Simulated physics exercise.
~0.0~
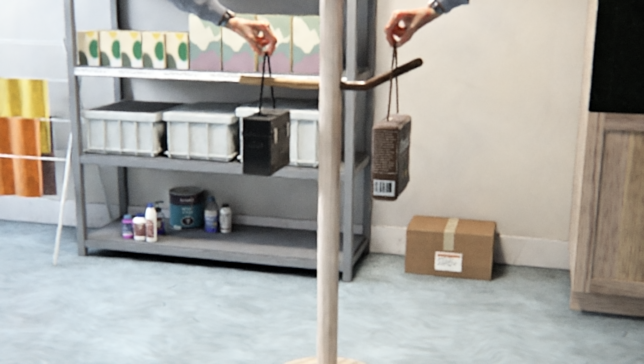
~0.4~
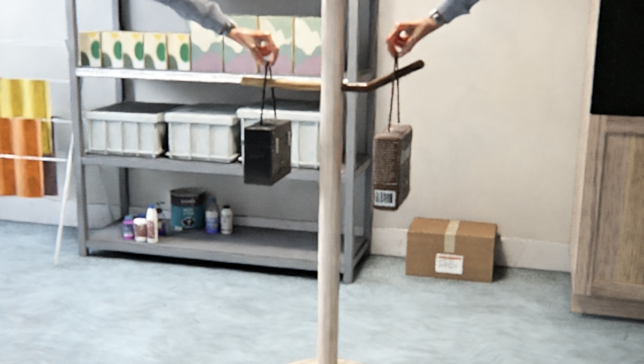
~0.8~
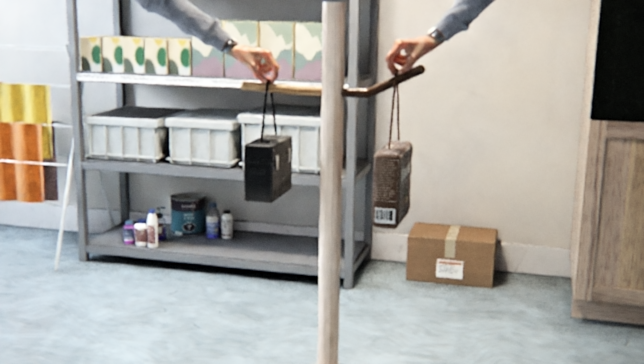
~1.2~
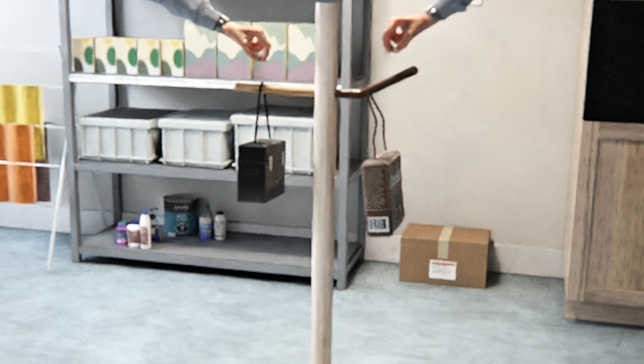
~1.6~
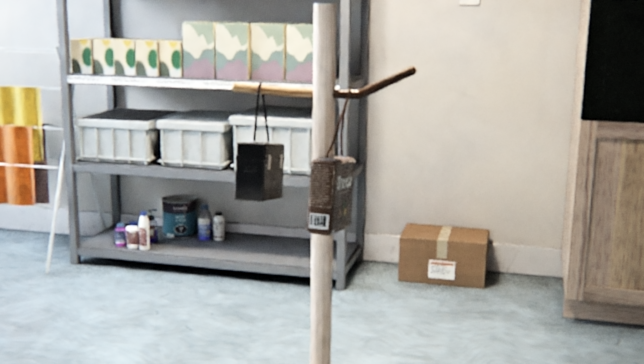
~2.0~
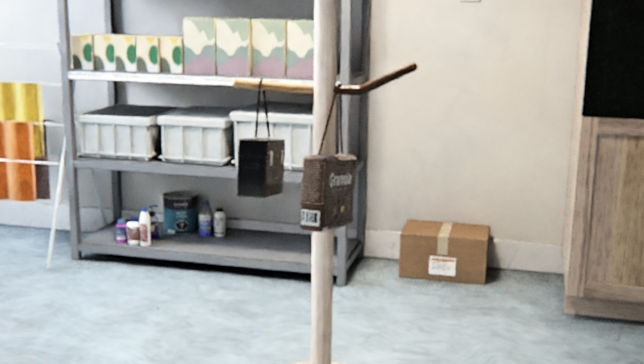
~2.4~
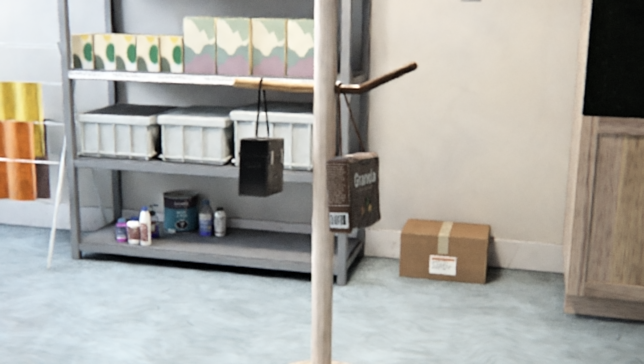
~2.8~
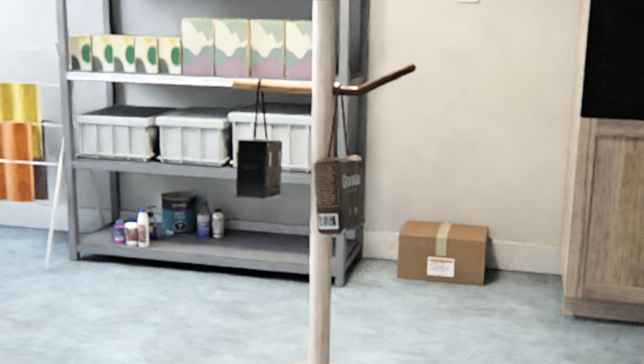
Two hands lowered a black case and a brown bag by their cords onto the pegs of an upright pole, then let go. The brown bag slid left toward the pole and swung back and forth, and both were still hanging at the end.
